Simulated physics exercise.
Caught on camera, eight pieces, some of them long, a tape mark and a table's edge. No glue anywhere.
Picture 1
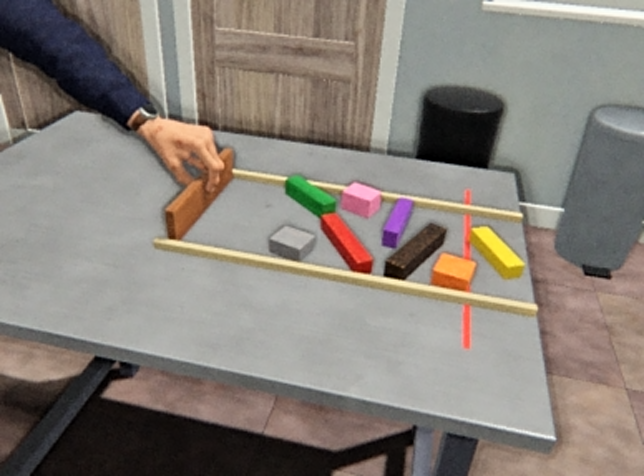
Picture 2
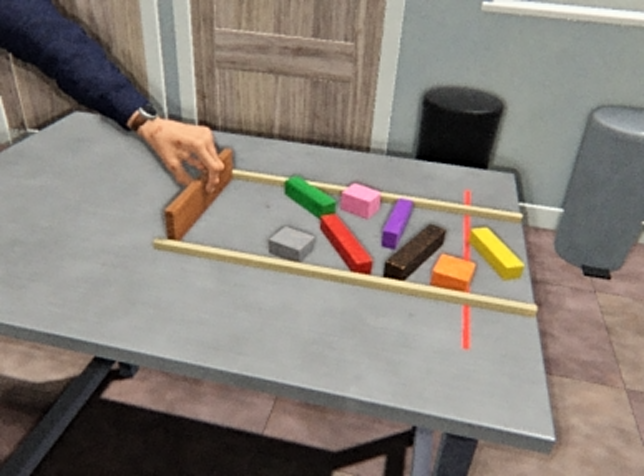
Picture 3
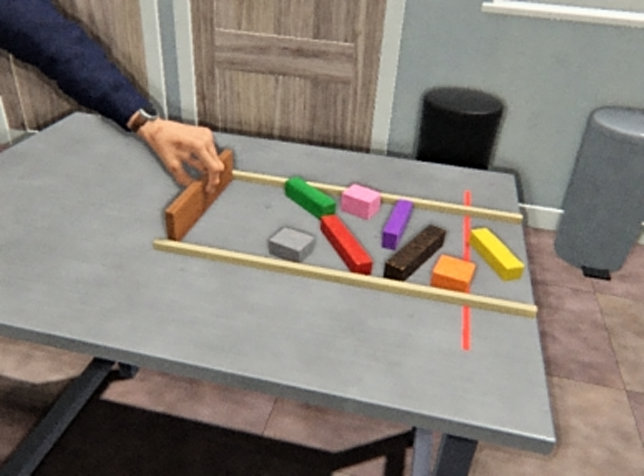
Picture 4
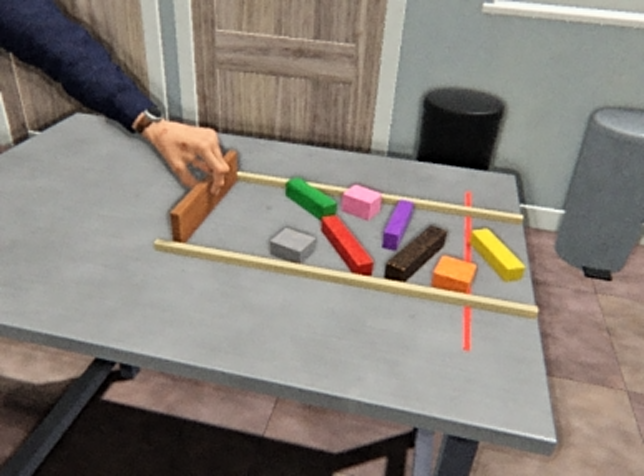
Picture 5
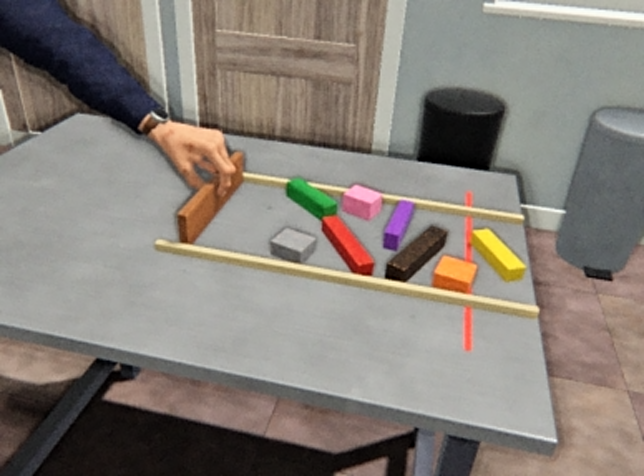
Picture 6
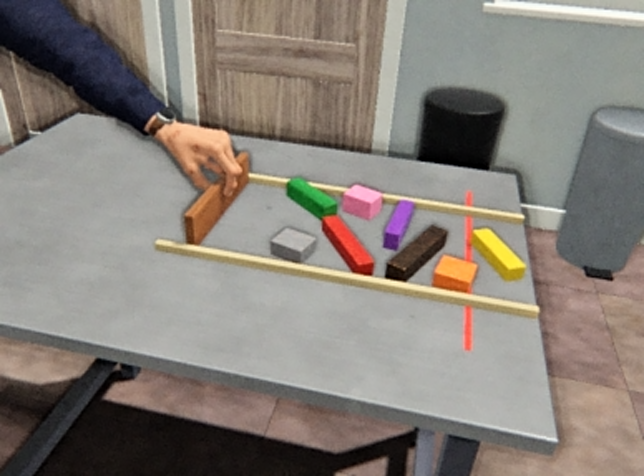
On a grey table, a hand held a wooden board upright behind eight scattered coloured blocks, then slid it slightly to the right between two thin rails, while the blocks stayed where they were.
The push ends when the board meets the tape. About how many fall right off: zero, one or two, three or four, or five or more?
In the end the number that fall off is three or four.
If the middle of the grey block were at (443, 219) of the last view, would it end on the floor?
Then it goes over.
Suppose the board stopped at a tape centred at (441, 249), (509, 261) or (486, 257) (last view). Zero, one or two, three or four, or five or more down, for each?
One after another: One or two; five or more; 3 or 4.
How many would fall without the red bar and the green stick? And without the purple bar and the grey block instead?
The counts: 2 and 1.
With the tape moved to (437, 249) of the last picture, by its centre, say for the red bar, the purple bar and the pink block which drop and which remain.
The red bar survives; the purple bar remains up; the pink block survives.
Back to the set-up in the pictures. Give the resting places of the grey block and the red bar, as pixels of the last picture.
About (488, 277), and the other about (515, 271).
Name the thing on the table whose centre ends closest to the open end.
Foremost is the purple bar.
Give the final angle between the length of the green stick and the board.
About 0°.
Early on, none off yet; yellow bar at rest near (496, 254); orange block at rest near (455, 276); black bar at rest near (418, 254).
A while later, none off yet; yellow bar at rest near (496, 254); orange block at rest near (455, 276); black bar travelled a little near (429, 256).
Further along, none off yet; yellow bar travelled a little near (523, 256); orange block travelled well along near (529, 291); black bar travelled about its own width near (501, 268).
Finally, the number that fall off is three or four; lost, black bar, orange block and yellow bar.
